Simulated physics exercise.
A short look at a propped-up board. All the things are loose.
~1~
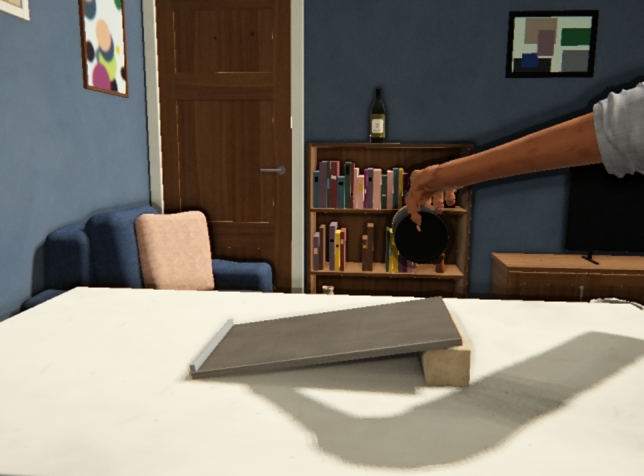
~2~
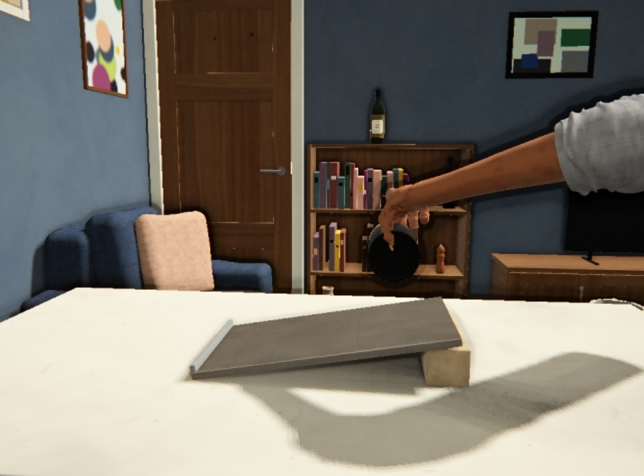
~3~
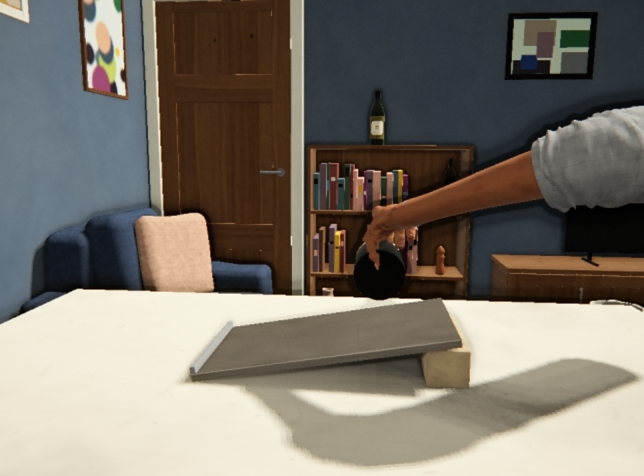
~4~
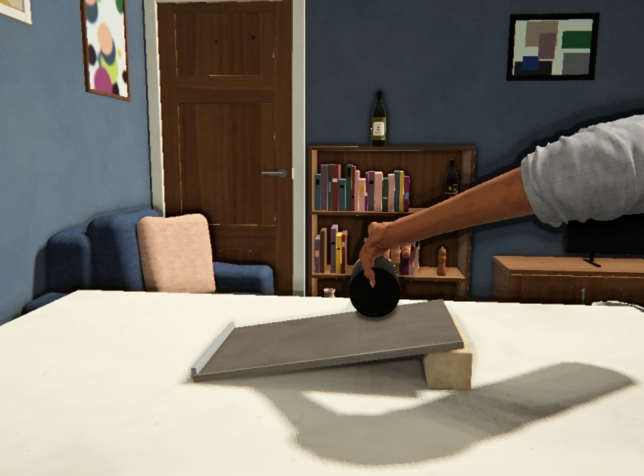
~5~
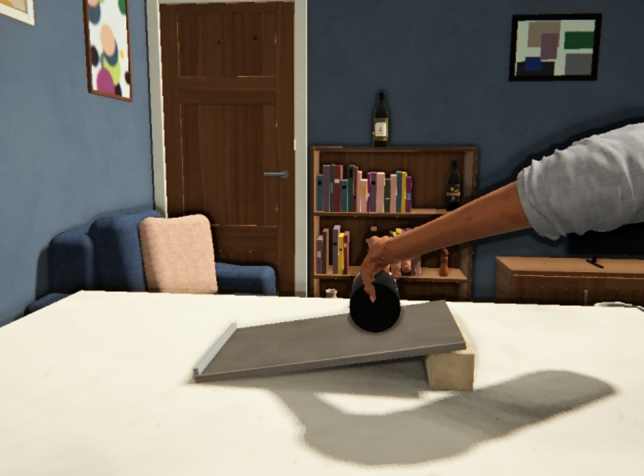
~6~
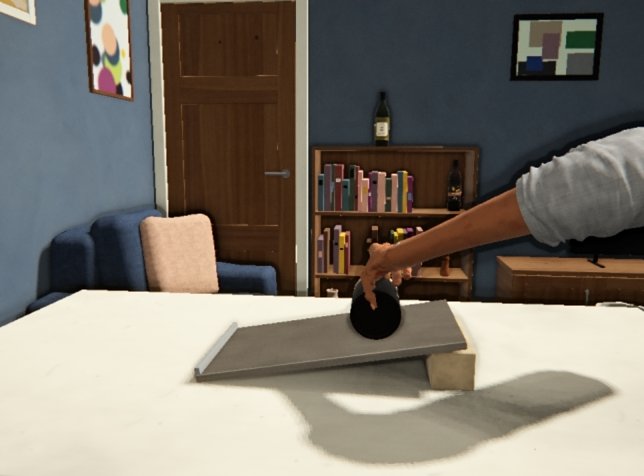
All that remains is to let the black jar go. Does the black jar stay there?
Outcome: The black jar runs down the board.
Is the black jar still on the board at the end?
It leaves the board.
Then, 1.10 s past the last view, black jar now off the board.
Then, 2.20 s past the last view, things are still on the move.
Finally, off the board, black jar. The black jar goes downhill.
